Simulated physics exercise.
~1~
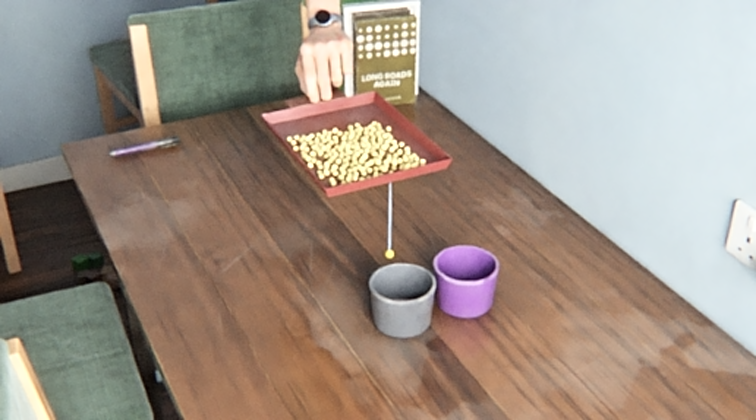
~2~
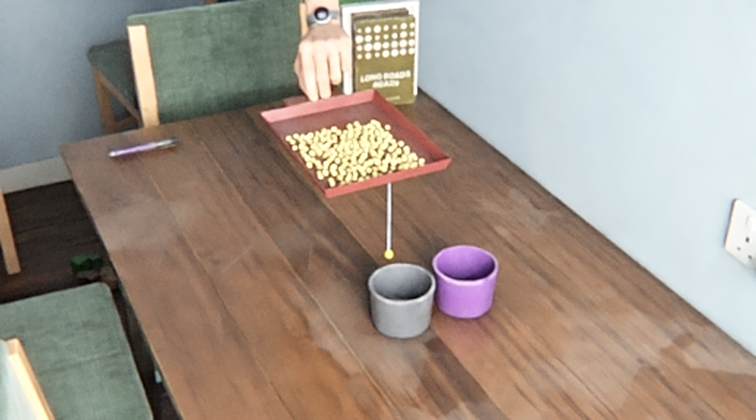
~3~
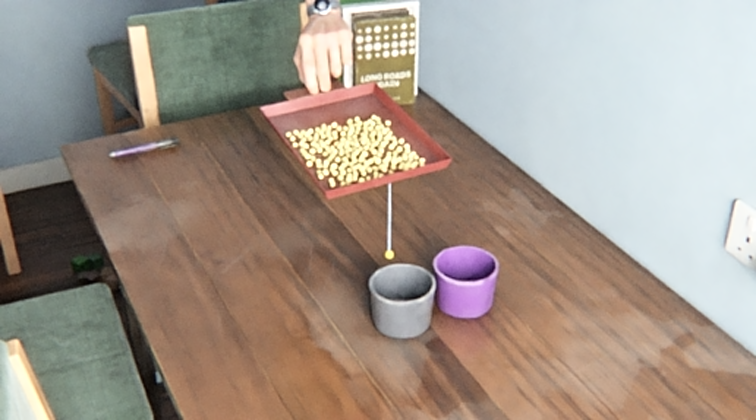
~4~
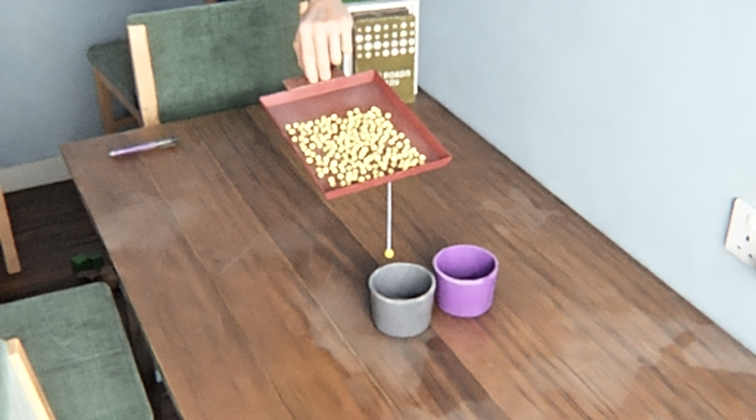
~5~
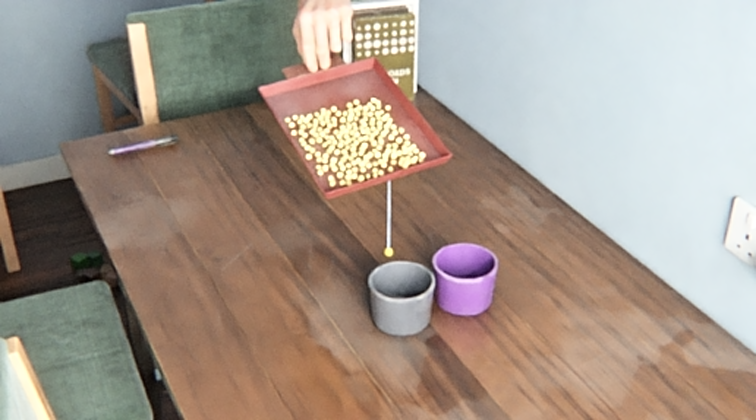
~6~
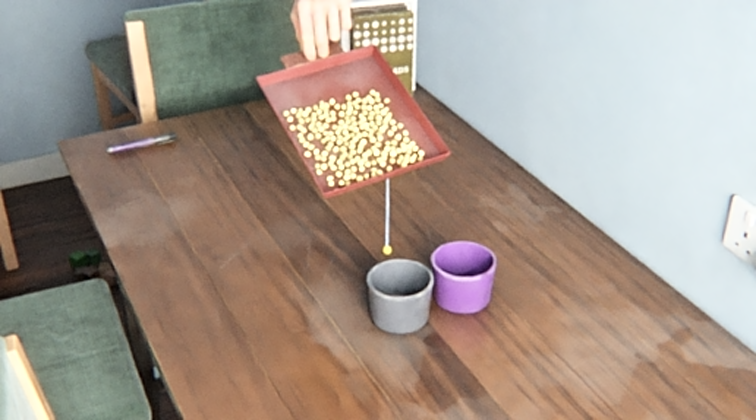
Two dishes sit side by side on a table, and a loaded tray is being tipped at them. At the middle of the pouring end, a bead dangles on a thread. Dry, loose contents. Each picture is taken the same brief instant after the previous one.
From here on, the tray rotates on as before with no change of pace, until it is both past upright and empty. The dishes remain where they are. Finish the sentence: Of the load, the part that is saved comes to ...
Less than half of it.
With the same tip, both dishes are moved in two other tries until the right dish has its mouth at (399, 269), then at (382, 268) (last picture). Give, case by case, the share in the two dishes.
You'd get near 90 per cent and afterwards near 80 per cent.
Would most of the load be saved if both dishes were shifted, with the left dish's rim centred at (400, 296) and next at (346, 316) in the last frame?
Shy of half, then shy of half.
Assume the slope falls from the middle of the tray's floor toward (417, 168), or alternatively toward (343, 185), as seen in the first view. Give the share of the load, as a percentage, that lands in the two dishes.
First heading 50 %, second heading 0 %.
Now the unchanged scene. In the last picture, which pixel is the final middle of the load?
Close to (356, 331), more or less.
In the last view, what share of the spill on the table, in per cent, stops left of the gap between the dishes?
It comes to about 100 percent.
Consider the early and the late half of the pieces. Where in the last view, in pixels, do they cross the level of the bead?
Around (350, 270), followed by around (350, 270).
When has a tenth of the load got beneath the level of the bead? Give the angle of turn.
The angle is roughly 85° at that point.
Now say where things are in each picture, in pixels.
Corners of the pouring end at (328, 186) and (447, 158), level; middle of the load at (355, 152), soya beans; left dish at (417, 315); right dish at (481, 295); bead on its thread at (390, 254), in the first frame.
Corners of the pouring end at (327, 187) and (446, 158), level; middle of the load at (354, 151), in the second frame.
Corners of the pouring end at (328, 189) and (447, 157), tipped barely, lowest at the left corner; middle of the load at (354, 149), in the third frame.
Corners of the pouring end at (328, 190) and (447, 156), tipped a little, lowest at the left corner; middle of the load at (354, 144), in the fourth frame.
Corners of the pouring end at (328, 190) and (447, 153), tipped a little, lowest at the left corner; middle of the load at (354, 139), in the fifth frame.
Corners of the pouring end at (326, 190) and (445, 151), tipped clearly, lowest at the left corner; middle of the load at (353, 135); left dish at (415, 311); right dish at (479, 291), in the sixth frame.
Soon, tray tipped steeply; nearly all on the tray; a stray few outside both; a stray few in the air.
A while on, tray tipped right over; about a quarter on the tray; a small part in the left dish; about a third outside both; about a third in the air.
Towards the end, tray tipped past a quarter turn; about a quarter in the left dish; most outside both.
Finally, tray tipped past a quarter turn; about a quarter in the left dish; none in the right dish; most outside both.
